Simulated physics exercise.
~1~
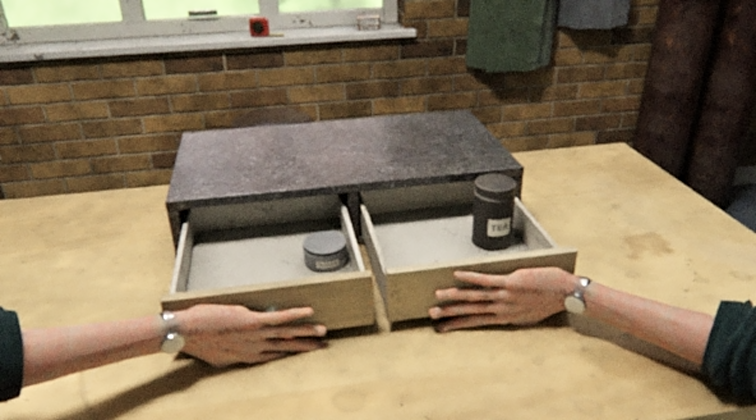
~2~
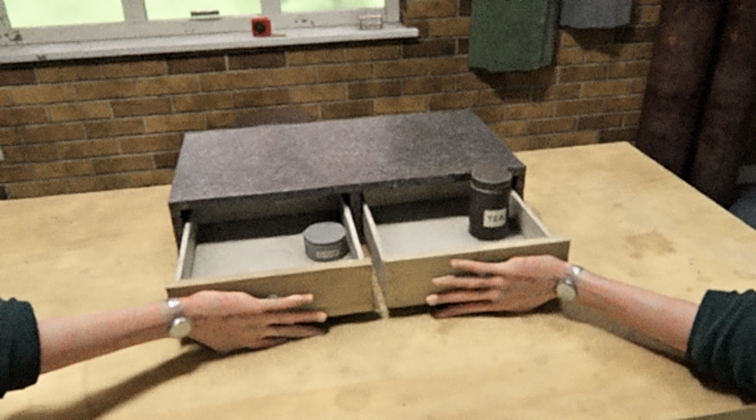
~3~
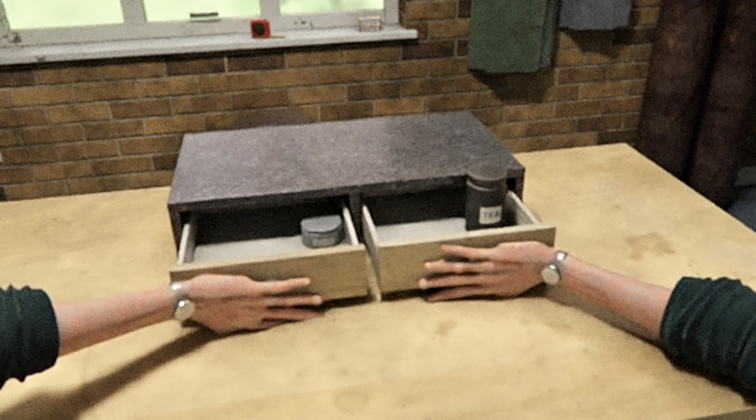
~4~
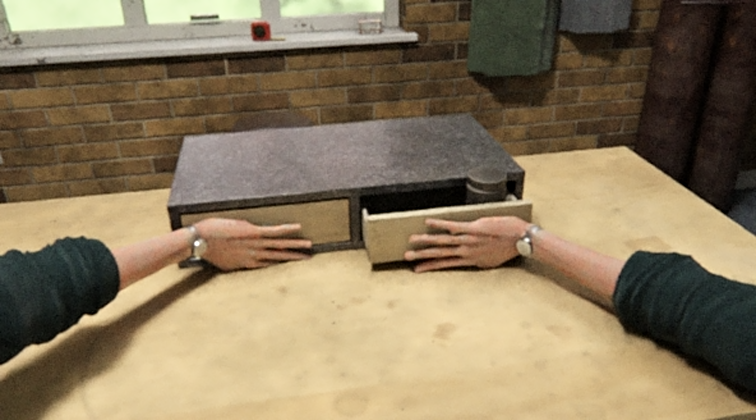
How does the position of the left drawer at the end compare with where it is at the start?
At the start the left drawer is pulled well out towards the viewer, and by the end it has been pushed back until its front is flush with the cabinet.
